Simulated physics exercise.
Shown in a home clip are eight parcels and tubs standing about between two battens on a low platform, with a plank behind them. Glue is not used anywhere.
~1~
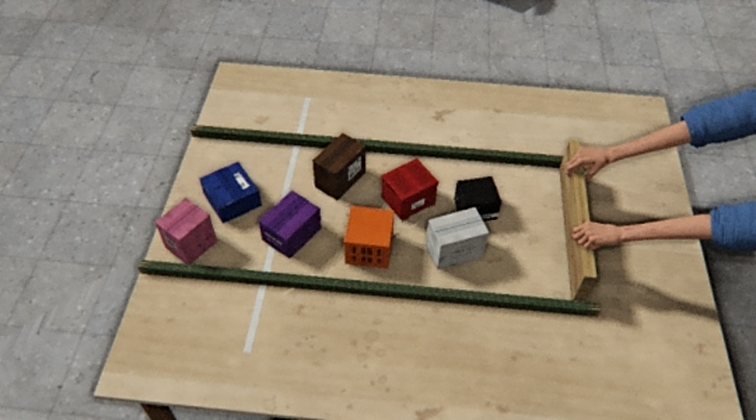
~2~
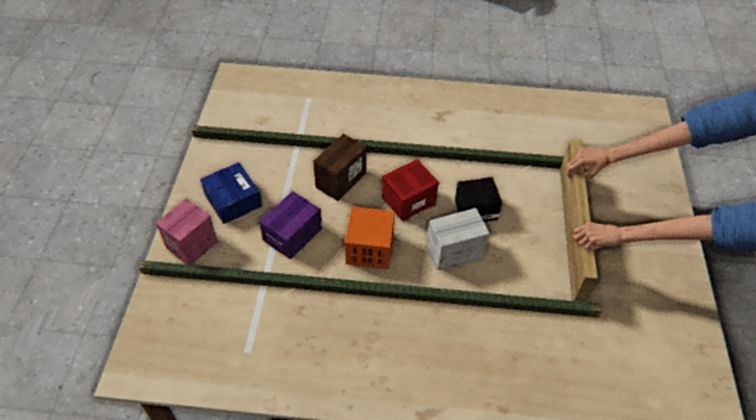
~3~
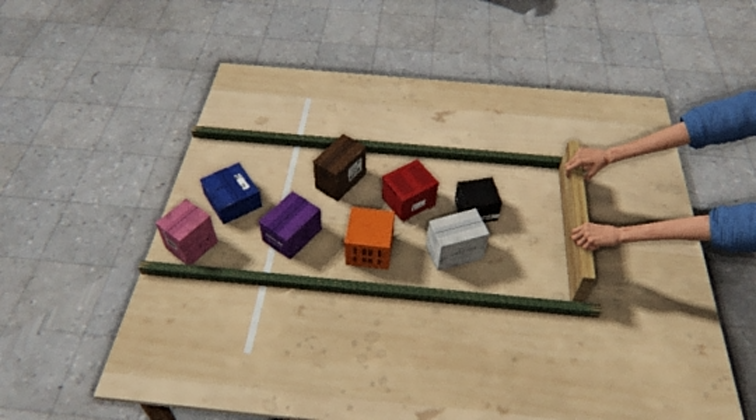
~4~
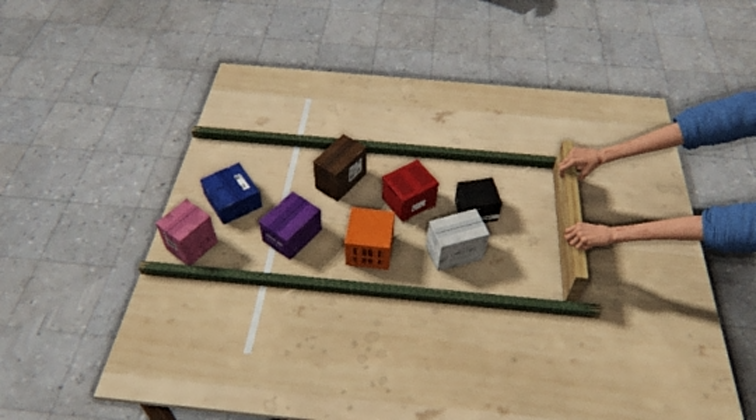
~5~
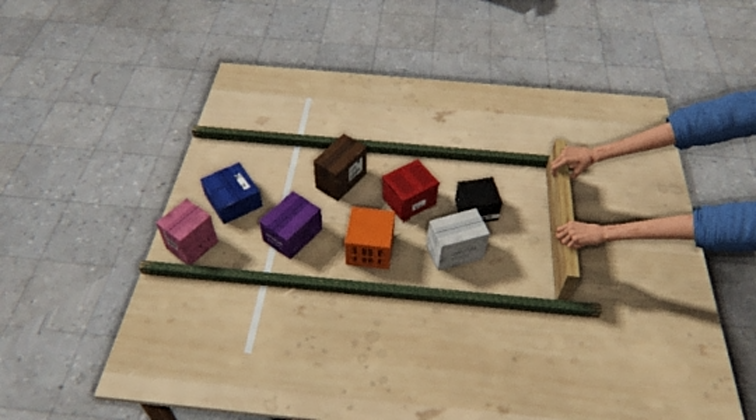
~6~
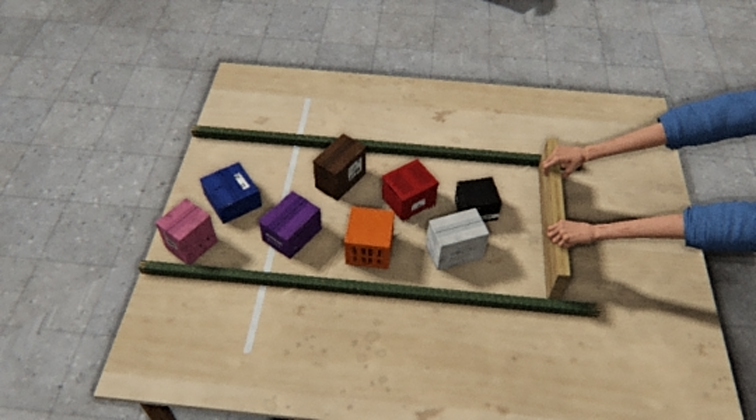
Two hands slid a wooden plank a short way left between two dark green rails on a table, while the eight colourful boxes in front of it stayed where they were.
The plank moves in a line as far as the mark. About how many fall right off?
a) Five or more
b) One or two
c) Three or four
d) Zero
Answer: B.
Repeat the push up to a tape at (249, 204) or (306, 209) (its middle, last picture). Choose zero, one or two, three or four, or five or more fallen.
3 or 4; either one or two.
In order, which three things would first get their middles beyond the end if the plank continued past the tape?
It goes the pink parcel, after that the purple box, and finally the blue parcel.
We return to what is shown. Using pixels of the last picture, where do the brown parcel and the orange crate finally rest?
You'll find the first one at (270, 144) and the second at (204, 220).
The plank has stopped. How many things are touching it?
Number: 3.
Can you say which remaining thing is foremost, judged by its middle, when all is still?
That would be the purple box.
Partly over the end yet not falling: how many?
Result: 2.
A little later, none off yet; pink parcel at rest near (188, 232); blue parcel at rest near (231, 192); purple box at rest near (291, 225).
Next, none off yet; pink parcel at rest near (188, 232); blue parcel at rest near (231, 192); purple box shifted a little near (276, 225).
Later still, none off yet; pink parcel shifted a little near (167, 233); blue parcel shifted a little near (220, 183); purple box shifted about its own width near (216, 223).
When it is over, the number that fall off is one or two; down, pink parcel.
